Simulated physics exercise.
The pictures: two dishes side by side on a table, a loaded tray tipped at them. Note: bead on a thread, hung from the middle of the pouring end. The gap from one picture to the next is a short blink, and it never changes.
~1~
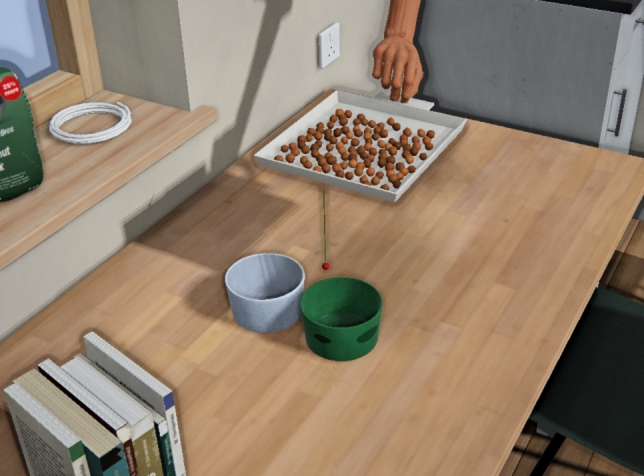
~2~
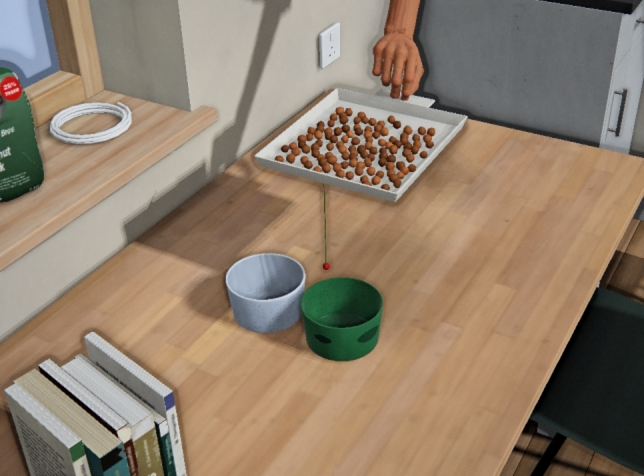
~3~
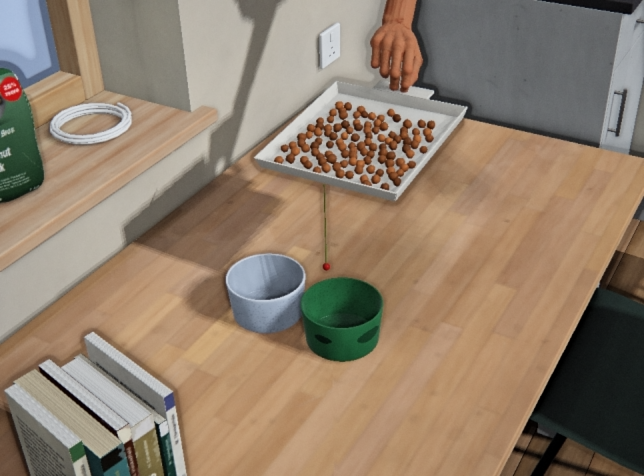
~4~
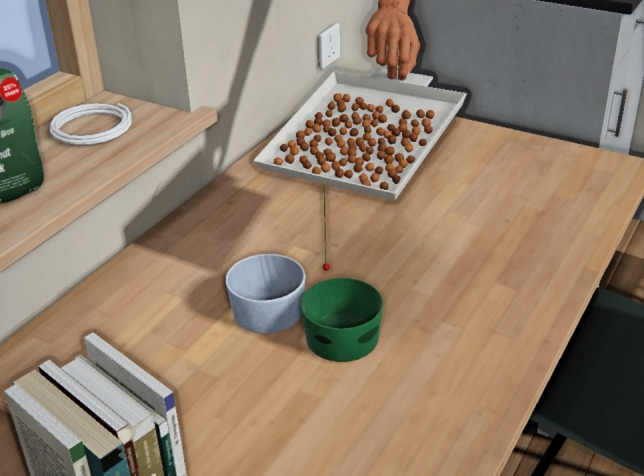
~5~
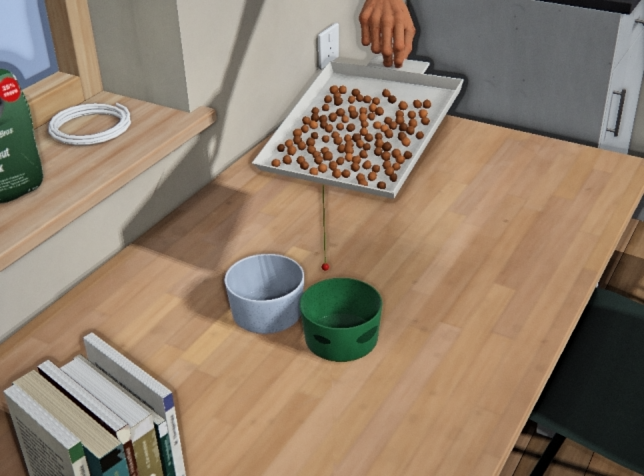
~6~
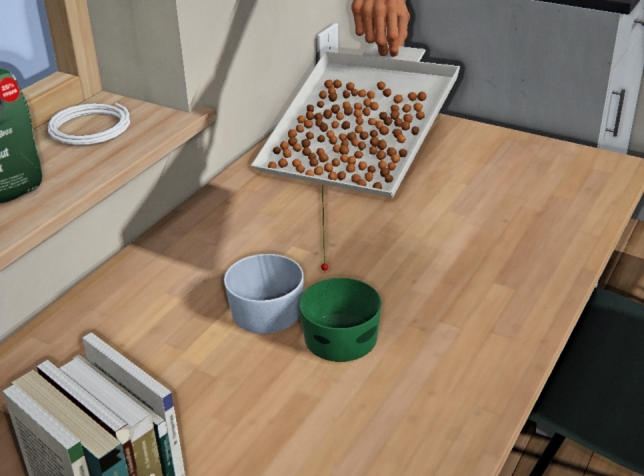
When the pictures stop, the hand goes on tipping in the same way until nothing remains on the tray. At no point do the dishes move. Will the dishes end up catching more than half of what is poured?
Yes.
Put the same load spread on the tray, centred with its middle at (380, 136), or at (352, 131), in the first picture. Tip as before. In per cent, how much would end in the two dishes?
It would be 80 in a hundred, and then 90 in a hundred.
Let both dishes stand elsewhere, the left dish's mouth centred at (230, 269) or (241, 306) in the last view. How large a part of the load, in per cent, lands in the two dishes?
The first position comes out at 90 per cent, the other at 20 per cent.
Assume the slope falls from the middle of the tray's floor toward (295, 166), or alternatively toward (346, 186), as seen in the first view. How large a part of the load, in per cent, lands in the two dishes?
First case: 60 %; second case: 70 %.
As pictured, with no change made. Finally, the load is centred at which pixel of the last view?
Last view, centre at rest - approx. (268, 311).
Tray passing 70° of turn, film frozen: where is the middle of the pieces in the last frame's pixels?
Roughly at (306, 159).
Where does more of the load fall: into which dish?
Fuller side: Left of the pair.
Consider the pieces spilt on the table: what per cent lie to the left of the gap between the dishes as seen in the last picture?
Close to 90 per cent of the spill, I think.
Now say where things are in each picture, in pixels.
In the first picture, corners of the pouring end (260, 154) and (395, 191), level; middle of the load (361, 151), hazelnuts; left dish (244, 312); right dish (321, 340); bead on its thread (326, 266).
In the second picture, corners of the pouring end (260, 155) and (395, 190), level; middle of the load (361, 150).
In the third picture, corners of the pouring end (260, 156) and (394, 190), tipped barely, lowest at the left corner; middle of the load (361, 146).
In the fourth picture, corners of the pouring end (259, 159) and (393, 189), tipped a little, lowest at the left corner; middle of the load (360, 142).
In the fifth picture, corners of the pouring end (258, 161) and (391, 189), tipped clearly, lowest at the left corner; middle of the load (357, 138).
In the sixth picture, corners of the pouring end (257, 163) and (389, 188), tipped clearly, lowest at the left corner; middle of the load (352, 137), almost all on the move; left dish (244, 313); right dish (321, 341).
Just after the last frame, tray tipped steeply; almost all on the tray; about a tenth in the air.
A moment on, tray tipped past a quarter turn; just a few on the tray; roughly a quarter in the right dish; roughly half in the left dish; about a tenth outside both; roughly a quarter in the air.
Further on, tray tipped past a quarter turn; roughly a quarter in the right dish; roughly two thirds in the left dish; roughly a quarter outside both.
When it is over, tray tipped past a quarter turn; roughly a quarter in the right dish; roughly two thirds in the left dish; roughly a quarter outside both.
